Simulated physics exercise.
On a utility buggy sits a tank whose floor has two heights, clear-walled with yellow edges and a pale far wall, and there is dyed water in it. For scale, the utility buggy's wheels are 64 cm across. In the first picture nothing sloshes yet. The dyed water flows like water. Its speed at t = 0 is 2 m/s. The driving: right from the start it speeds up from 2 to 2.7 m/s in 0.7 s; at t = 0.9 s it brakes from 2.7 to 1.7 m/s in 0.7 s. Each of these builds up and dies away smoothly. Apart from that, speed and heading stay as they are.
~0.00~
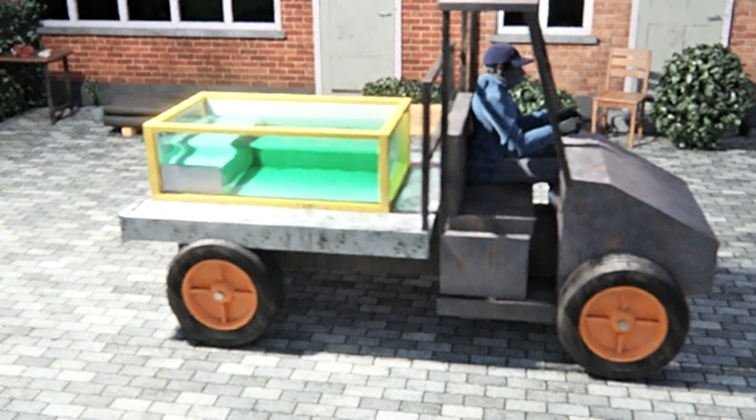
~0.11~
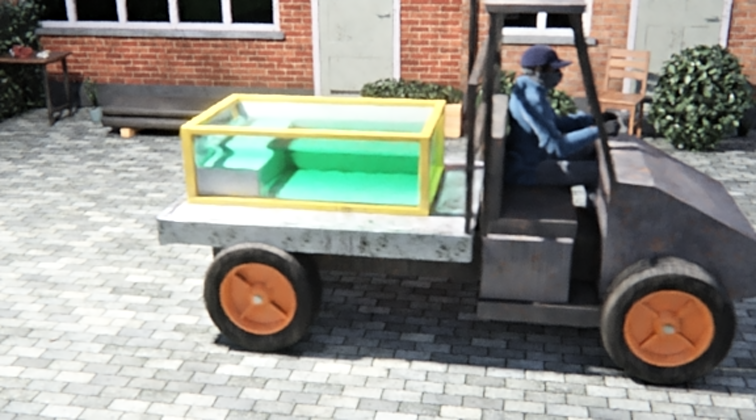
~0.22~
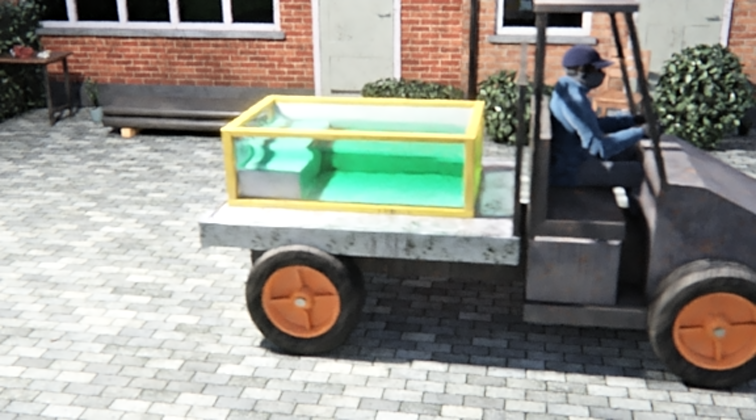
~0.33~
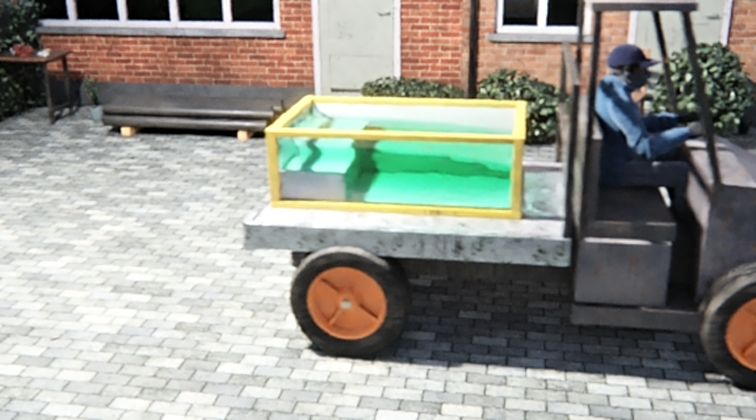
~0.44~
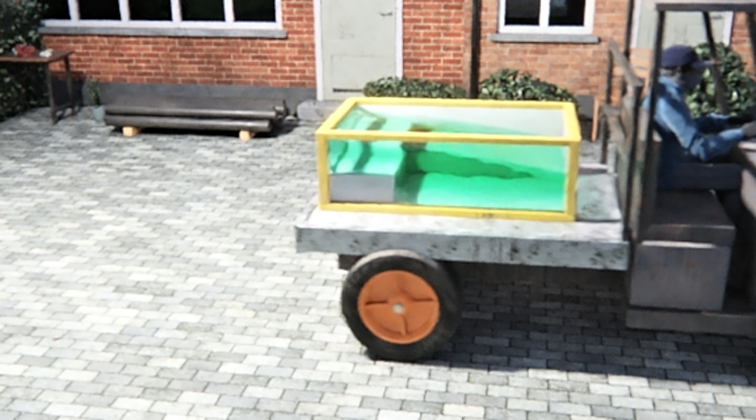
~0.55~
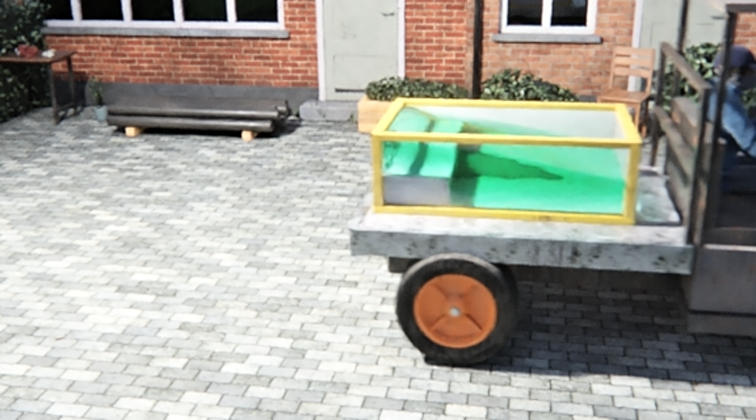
In a paved yard beside a brick building, a driver in a cap drove a buggy to the right, and the green water in its yellow-edged tank, level at first, climbed towards the left end.
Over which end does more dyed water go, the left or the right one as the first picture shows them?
The right end lets out more.
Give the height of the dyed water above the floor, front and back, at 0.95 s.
About 22 cm in front and 42 cm behind.
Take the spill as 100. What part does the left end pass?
About 10 per cent.
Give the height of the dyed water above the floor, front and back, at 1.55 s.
About 56 cm in front and 20 cm behind.
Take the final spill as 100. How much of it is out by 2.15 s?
Some 80 per cent by then.
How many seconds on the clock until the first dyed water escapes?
At about 1.6 s.
After 0.95 s the surface is 22 cm up at the front and 42 cm at the back; nothing has left.
After 1.55 s the surface is 56 cm up at the front and 20 cm at the back; nothing has left.
After 2.15 s the surface is 22 cm up at the front and 28 cm at the back; 7 per cent is out, over the right end, a little elsewhere.
After 4.59 s 8 per cent is out, over the right end, a little elsewhere; the right end has passed 6 per cent and the left end 1.
